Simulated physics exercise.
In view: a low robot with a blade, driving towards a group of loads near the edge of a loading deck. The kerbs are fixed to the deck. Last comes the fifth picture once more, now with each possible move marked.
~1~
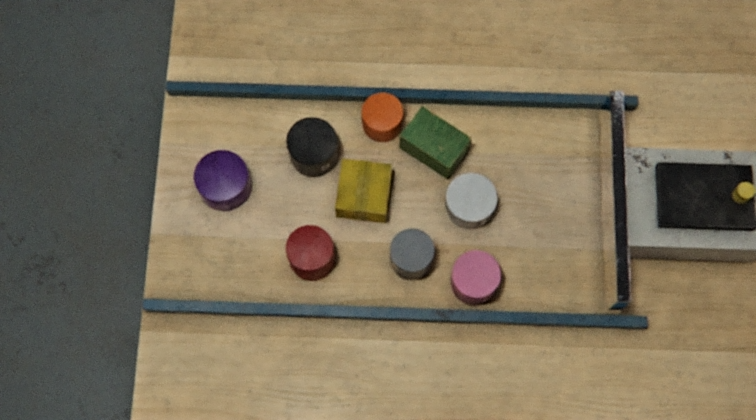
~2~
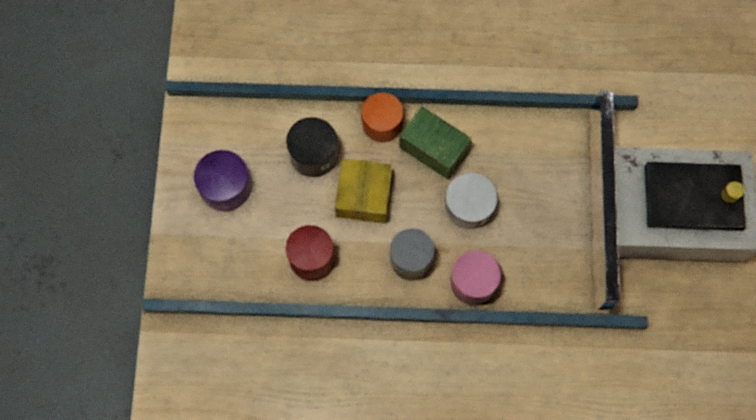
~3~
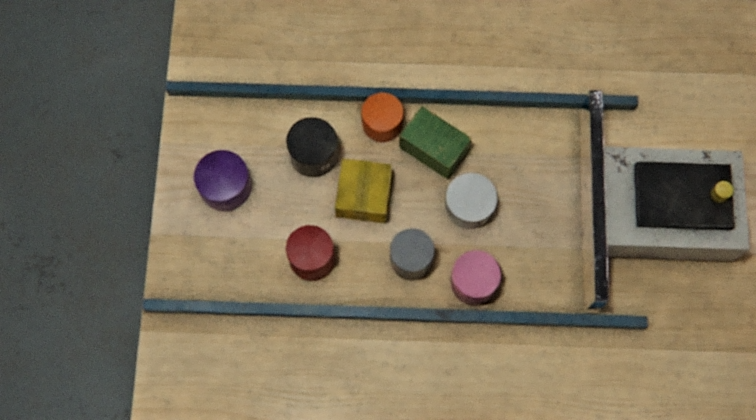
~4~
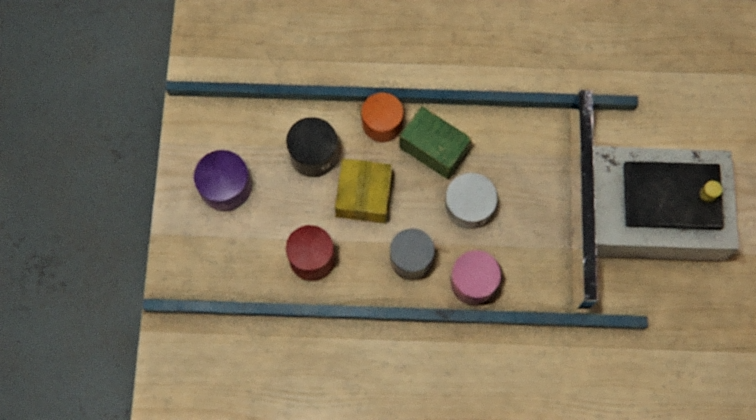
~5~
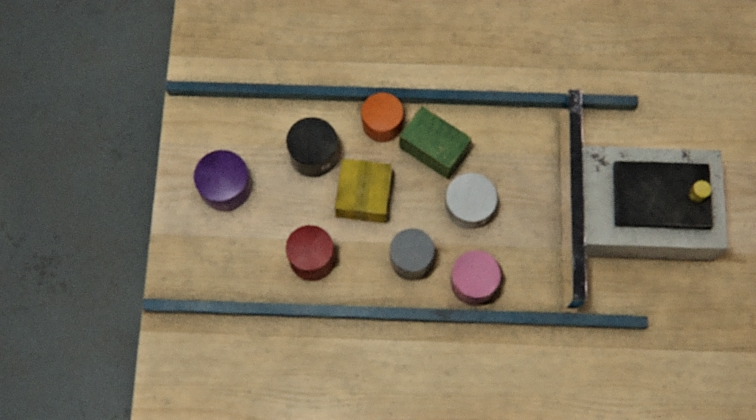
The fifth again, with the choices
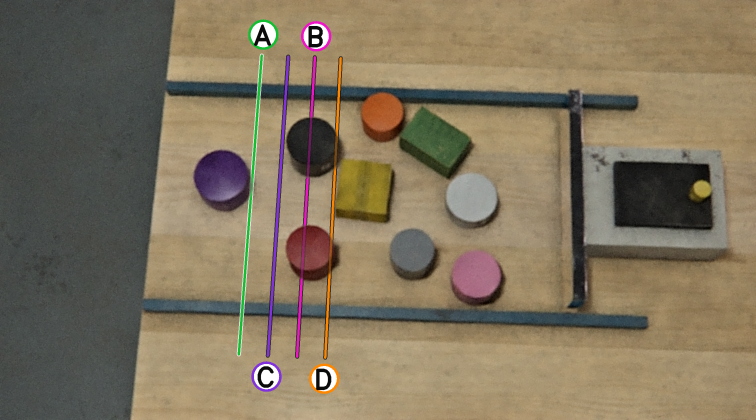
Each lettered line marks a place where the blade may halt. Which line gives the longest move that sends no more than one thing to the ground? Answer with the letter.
Up to line A.
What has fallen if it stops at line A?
The purple canister goes over.
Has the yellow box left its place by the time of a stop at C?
By then, yes.
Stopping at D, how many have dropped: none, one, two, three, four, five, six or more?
In all, none.
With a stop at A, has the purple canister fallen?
Yes.
On the copy, A at (251, 198); B at (306, 200); C at (279, 199); D at (333, 201).
On A. First, robot (538, 190); orange canister (375, 116); pink pail (426, 280).
Then, robot (421, 186); purple canister (213, 179); black pail (256, 131).
Finally, robot (328, 183); purple canister over the edge; black pail (169, 123); one fallen.
By contrast, B is within the limit but short; C is within the limit but short; D is within the limit but short.
